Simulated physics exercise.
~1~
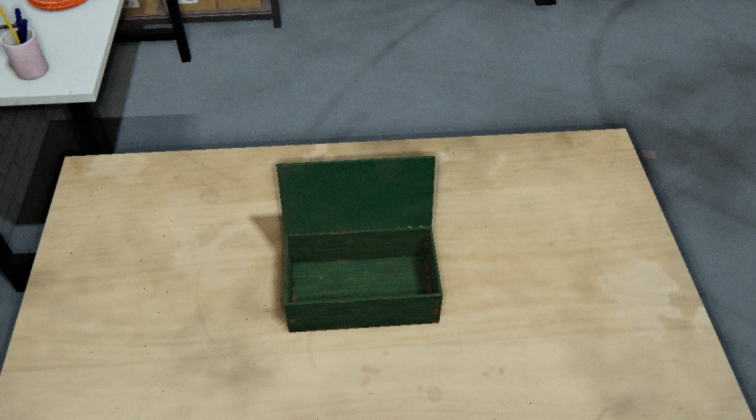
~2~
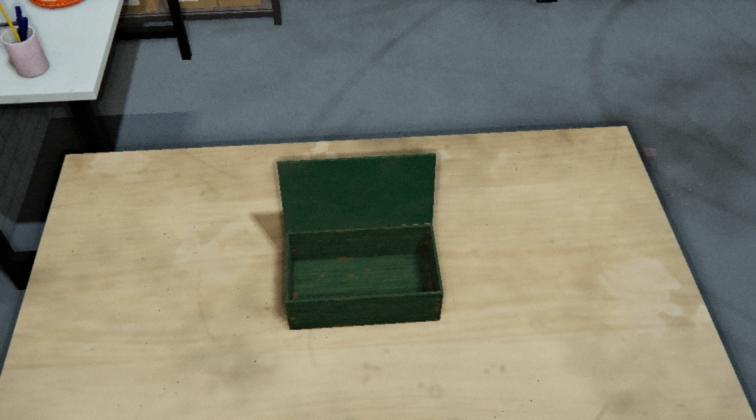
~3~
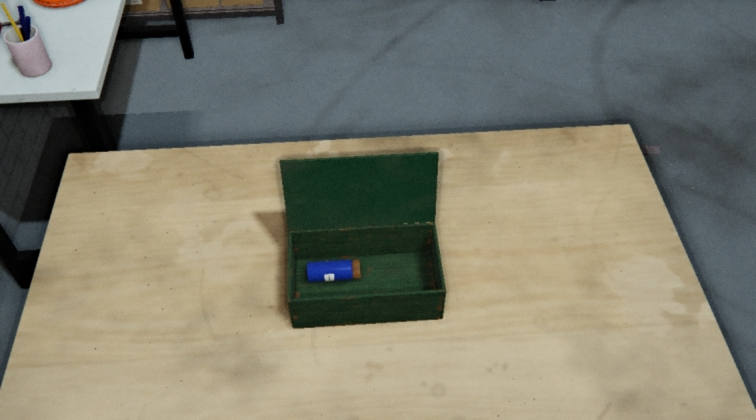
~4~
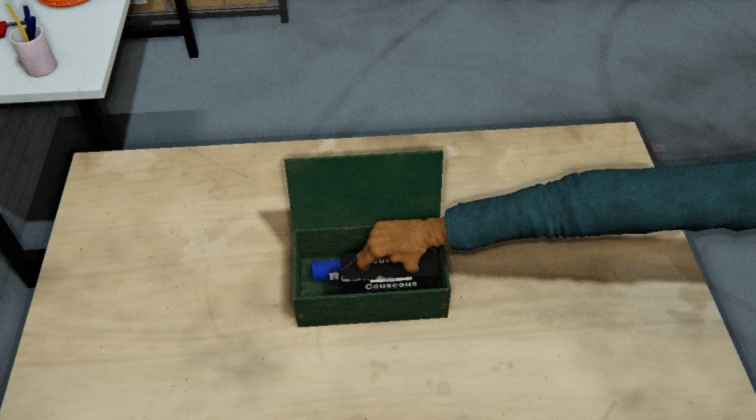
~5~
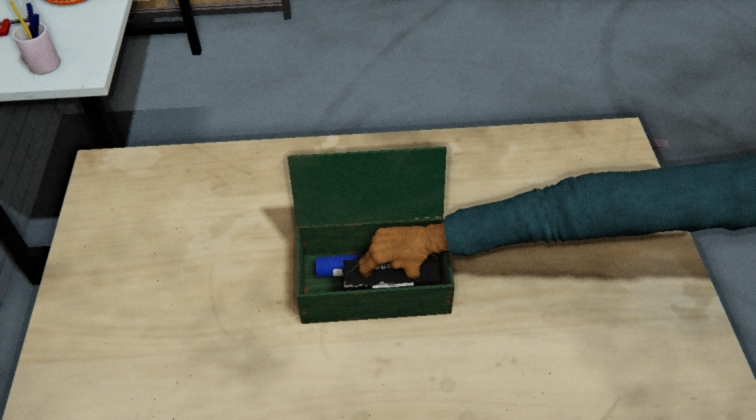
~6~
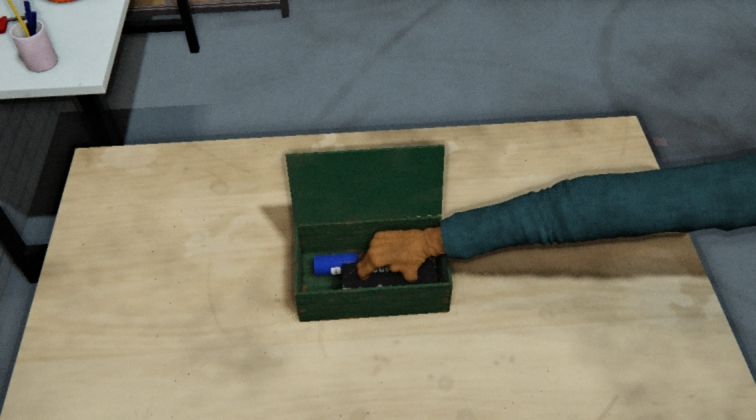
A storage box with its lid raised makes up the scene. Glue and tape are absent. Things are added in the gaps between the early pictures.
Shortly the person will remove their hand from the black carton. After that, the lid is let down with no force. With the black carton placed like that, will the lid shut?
My guess is the lid ends up seated.
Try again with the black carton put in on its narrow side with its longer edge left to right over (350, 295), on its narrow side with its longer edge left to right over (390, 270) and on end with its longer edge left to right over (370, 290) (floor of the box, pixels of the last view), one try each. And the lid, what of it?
First try: It sits on the rim; second try: It sits on the rim; third try: It stays ajar.
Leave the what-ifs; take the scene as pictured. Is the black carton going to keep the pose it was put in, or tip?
Simply put, it remains unturned.
Then, 1.20 s on from there, lid starting down.
Then, 1.60 s on from there, lid 57° above the rim.
Then, 1.90 s on from there, lid 29° above the rim.
Then, 2.10 s on from there, lid 8° above the rim.
In the end, lid shut; both unmoved. At the end, from the last picture's camera, black carton near (389, 285).
